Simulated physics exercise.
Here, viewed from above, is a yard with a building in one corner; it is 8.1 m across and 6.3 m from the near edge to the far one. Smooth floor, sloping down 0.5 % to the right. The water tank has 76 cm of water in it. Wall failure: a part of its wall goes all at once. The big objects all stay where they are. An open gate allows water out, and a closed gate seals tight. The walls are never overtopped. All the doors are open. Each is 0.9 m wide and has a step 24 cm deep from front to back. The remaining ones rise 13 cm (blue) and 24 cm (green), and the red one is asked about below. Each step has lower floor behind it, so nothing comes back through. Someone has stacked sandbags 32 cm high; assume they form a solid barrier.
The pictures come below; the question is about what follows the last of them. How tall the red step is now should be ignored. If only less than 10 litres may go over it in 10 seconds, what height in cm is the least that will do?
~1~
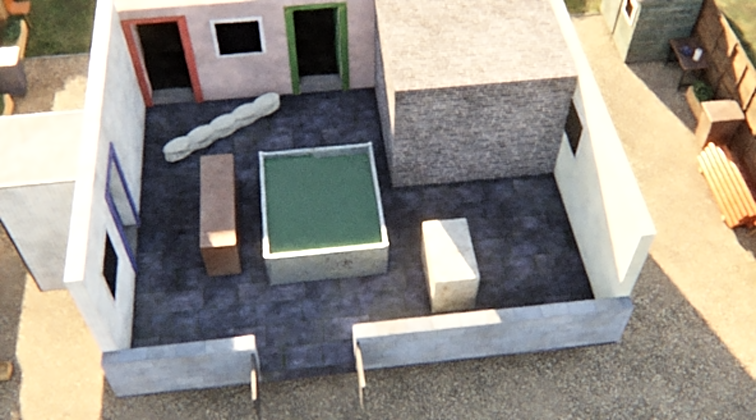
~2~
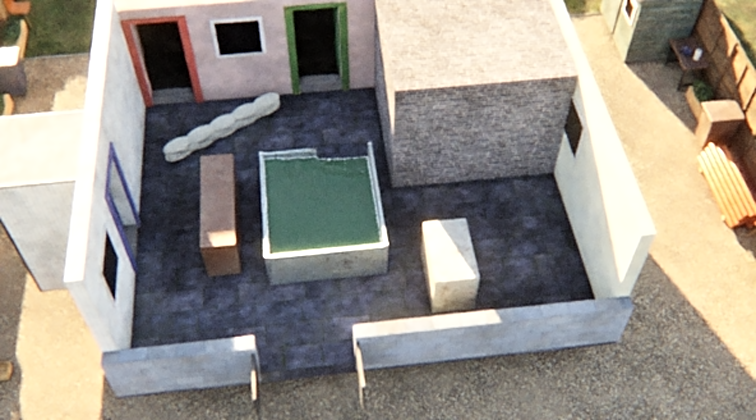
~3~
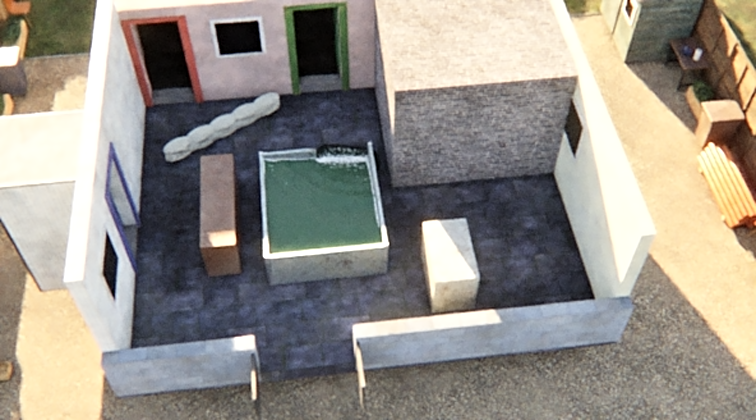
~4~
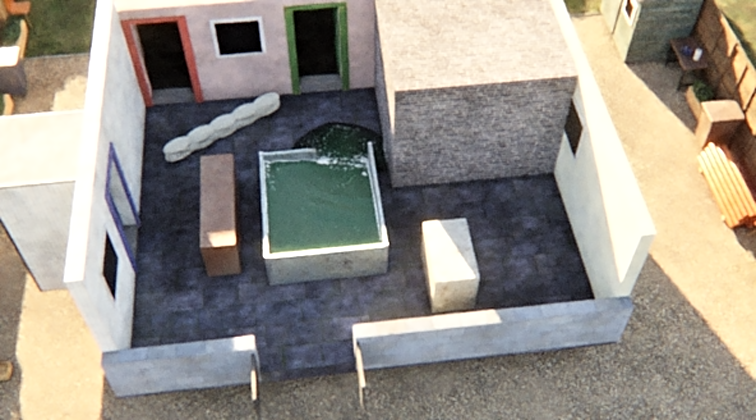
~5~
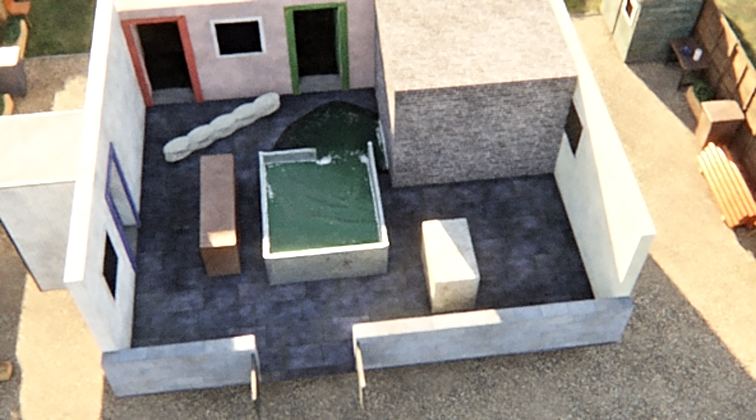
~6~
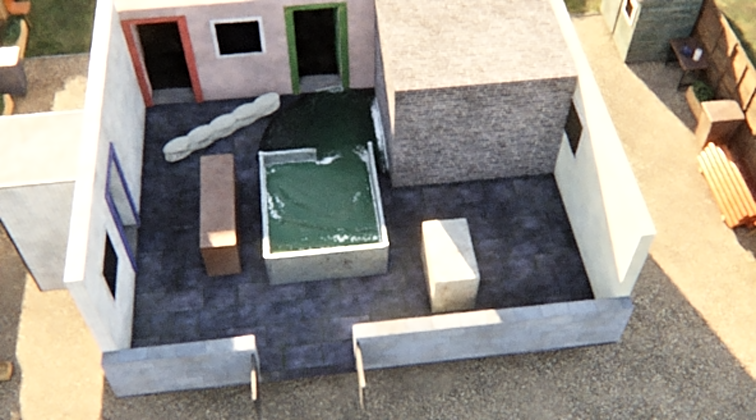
It needs to be about 12.5 cm high.
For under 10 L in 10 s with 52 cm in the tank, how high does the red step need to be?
Step height: Approx. 7.5 cm.
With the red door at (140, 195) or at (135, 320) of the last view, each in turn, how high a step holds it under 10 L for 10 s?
You'd want roughly 18 cm there first, then roughly 9.5 cm.
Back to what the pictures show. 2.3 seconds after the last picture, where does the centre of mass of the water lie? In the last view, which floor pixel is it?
The water is centred around (311, 180) in the last picture's pixels.
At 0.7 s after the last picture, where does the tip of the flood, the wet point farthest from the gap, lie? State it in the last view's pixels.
Pixel: About (232, 104).
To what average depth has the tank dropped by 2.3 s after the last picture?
It averages near 38 cm.
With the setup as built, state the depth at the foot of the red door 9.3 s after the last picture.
Roughly 12.5 cm deep.
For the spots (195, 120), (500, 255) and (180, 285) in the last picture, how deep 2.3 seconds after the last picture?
Close to 5, 0 and 0 cm deep.
Then, 0.7 s after the last picture water covers 15 % of the floor, deepest (60 cm) near (368, 93); it has not reached the red door.
Then, 2.3 s after the last picture water covers 30 % of the floor, deepest (40 cm) near (284, 100); 5 cm at the red door, 0 litres in over its 19 cm step.
Then, 9.3 s after the last picture water covers 75 % of the floor, deepest (15 cm) near (378, 155); 12 cm at the red door, 1 litre in over its 19 cm step.
At the red door as built, the water peaked near 16 cm, 6.1 s after the last picture.
With a step of 10.5 cm, 23 litres would have come in within the 10 s; with 14 cm, 5 litres. So under 10 litres takes about 12.5 cm.
